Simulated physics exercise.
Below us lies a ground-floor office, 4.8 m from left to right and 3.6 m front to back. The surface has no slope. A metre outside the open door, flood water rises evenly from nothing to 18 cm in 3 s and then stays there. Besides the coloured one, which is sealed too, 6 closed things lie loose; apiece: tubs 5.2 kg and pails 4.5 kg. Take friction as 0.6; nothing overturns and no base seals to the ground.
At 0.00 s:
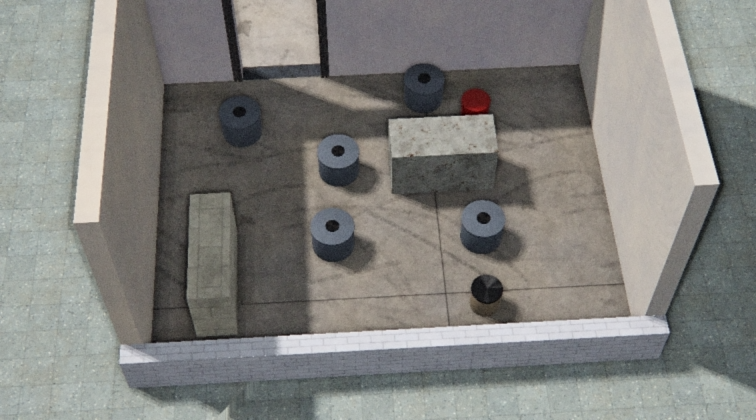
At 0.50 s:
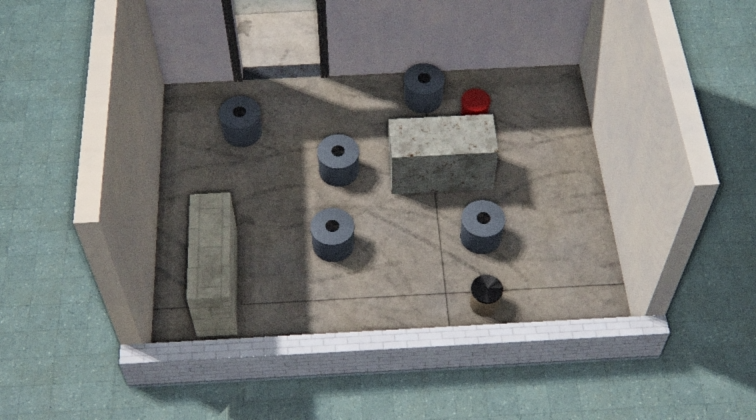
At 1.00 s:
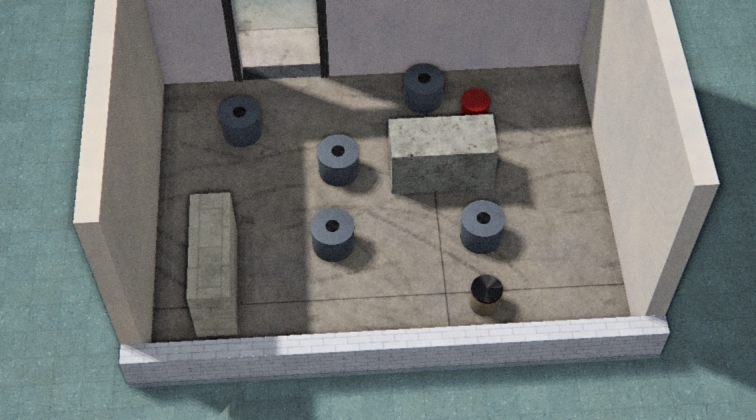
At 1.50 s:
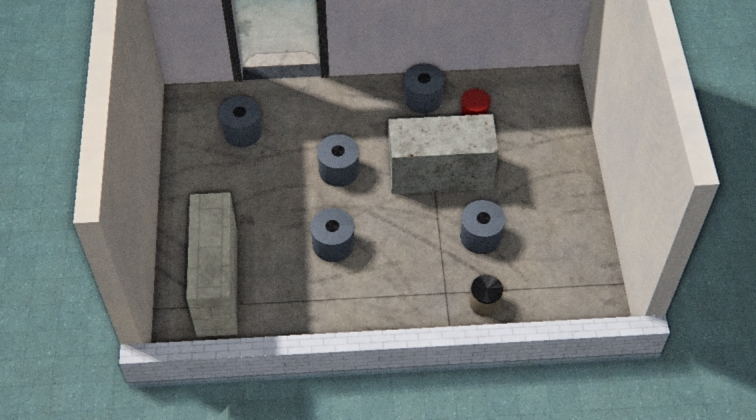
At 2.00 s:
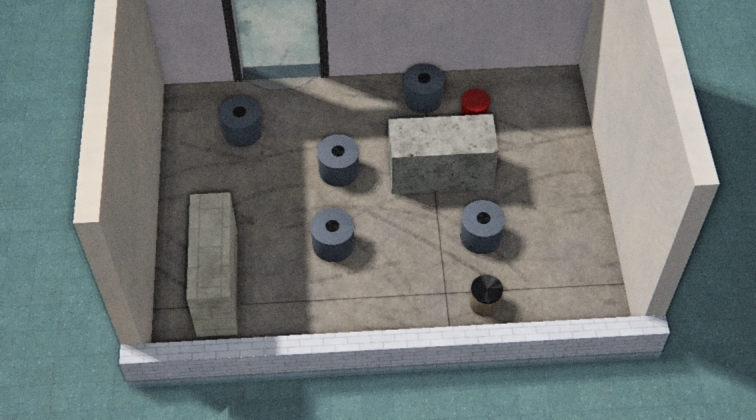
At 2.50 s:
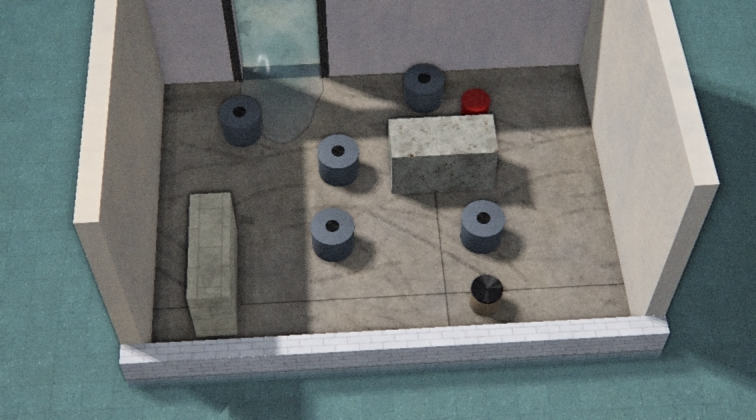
A pale-walled ground-floor office, open at the top, is seen from high above its low white front wall. Two grey blocks stand at left and right of centre among five blue-grey tubs, with a small red pail behind the right block and a dark-topped container near the front right. Water turns the ground outside teal, creeps through the back doorway and fans thinly inside, while the objects and camera stay still.
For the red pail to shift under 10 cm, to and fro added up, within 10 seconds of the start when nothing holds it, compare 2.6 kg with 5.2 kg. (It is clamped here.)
I expect that the smaller load will do.
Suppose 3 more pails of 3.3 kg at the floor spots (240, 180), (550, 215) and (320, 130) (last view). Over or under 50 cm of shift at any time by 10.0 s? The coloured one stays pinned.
In that order: Past it, under, over.
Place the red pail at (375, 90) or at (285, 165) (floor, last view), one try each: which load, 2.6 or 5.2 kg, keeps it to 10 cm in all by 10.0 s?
In that order: Either load holds; neither holds.
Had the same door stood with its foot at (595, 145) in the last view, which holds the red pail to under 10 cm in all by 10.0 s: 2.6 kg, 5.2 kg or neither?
In that case neither weight holds it.
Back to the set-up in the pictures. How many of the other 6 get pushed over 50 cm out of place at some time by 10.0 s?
That makes 3.
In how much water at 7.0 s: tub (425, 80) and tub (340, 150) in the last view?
About 1 and 4 cm.
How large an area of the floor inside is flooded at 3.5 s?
Roughly 3.0 m2.
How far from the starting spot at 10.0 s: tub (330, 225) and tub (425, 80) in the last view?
In that order: 250 cm, 0 cm.
After 3.5 s the red pail would be 0 cm from its start with 2.6 kg and 0 cm from its start with 5.2 kg; 0 cm of water round it then.
After 4.5 s the red pail would be 0 cm from its start with 2.6 kg and 0 cm from its start with 5.2 kg; 0 cm of water round it then.
After 7.0 s the red pail would be 0 cm from its start with 2.6 kg and 0 cm from its start with 5.2 kg; 1 cm of water round it then.
After 10.0 s the red pail would be 0 cm from its start with 2.6 kg and 0 cm from its start with 5.2 kg; 1 cm of water round it then.
